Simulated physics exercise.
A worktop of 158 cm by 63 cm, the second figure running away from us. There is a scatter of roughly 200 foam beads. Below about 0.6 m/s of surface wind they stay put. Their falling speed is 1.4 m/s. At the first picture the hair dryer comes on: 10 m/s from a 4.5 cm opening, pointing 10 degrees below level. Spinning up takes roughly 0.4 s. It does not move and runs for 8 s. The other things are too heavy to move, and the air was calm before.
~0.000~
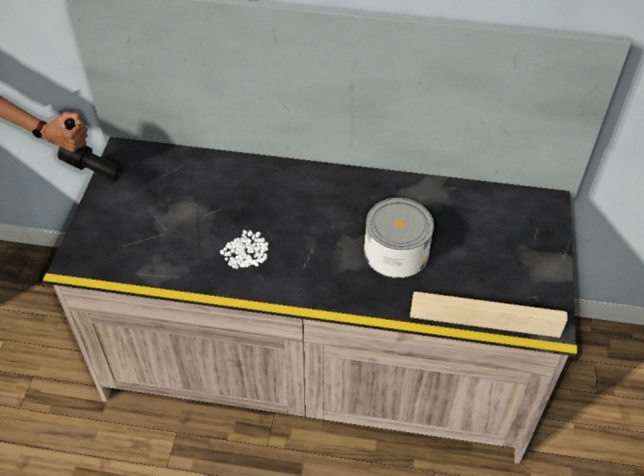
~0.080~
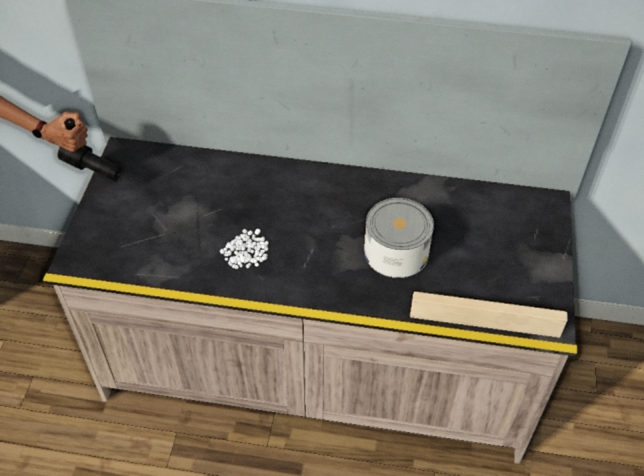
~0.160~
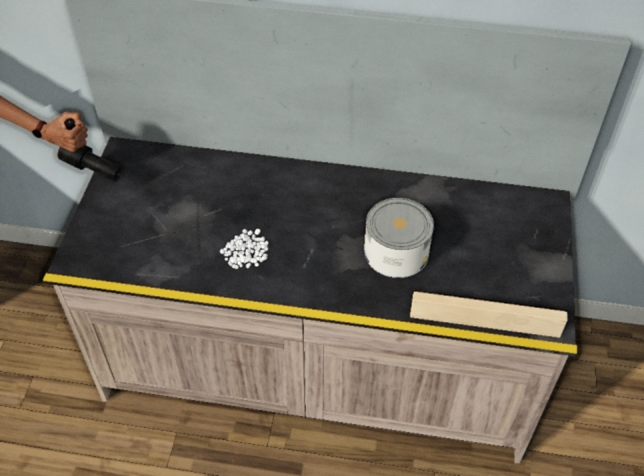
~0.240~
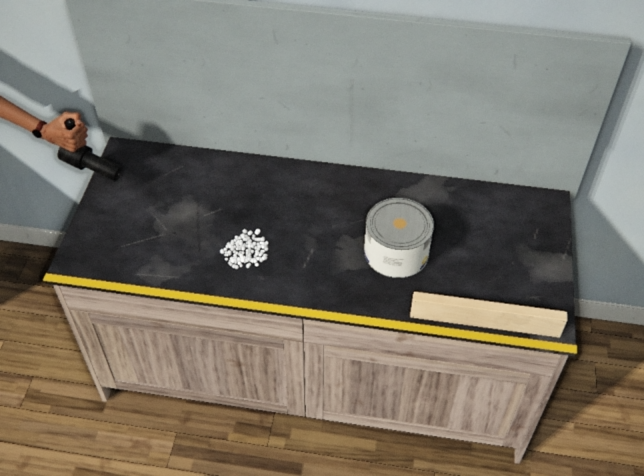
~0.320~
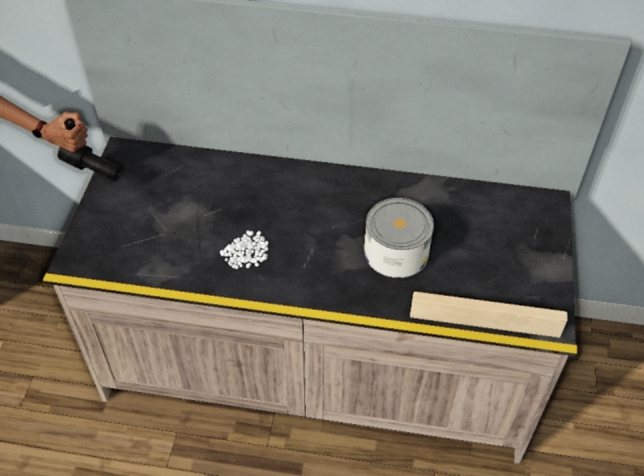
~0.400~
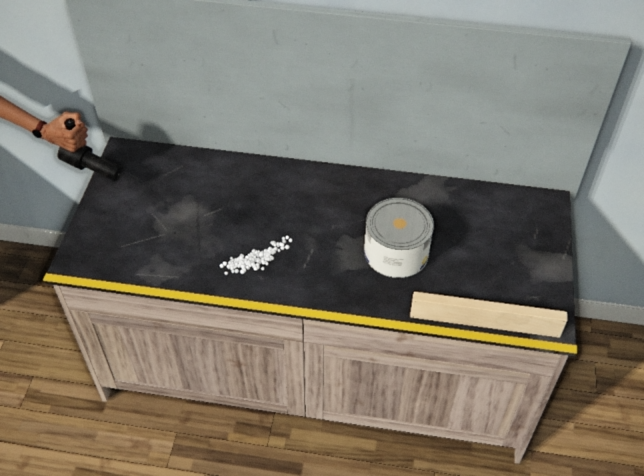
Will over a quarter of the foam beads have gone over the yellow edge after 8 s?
Answer: Yes.
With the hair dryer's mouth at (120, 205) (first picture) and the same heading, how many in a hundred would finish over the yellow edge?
In that case some 10 per cent.
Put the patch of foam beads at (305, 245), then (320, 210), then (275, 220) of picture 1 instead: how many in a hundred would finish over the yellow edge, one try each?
In that order: 30 %, 0 %, 2 %.
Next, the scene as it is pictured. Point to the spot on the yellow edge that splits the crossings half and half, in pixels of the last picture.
Around (320, 318).
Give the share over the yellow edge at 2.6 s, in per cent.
Some 90 per cent.
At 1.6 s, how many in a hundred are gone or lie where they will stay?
Some 100 per cent.
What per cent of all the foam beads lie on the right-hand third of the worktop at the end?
About 1 %.
After 1.6 s, 2 % are on the move or not yet settled, 92 % are over the yellow edge.
After 2.6 s, 1 % are on the move or not yet settled, 92 % are over the yellow edge.
After 4.4 s, 1 % are on the move or not yet settled, 92 % are over the yellow edge.
After 8.0 s, at the end, 92 % are over the yellow edge.
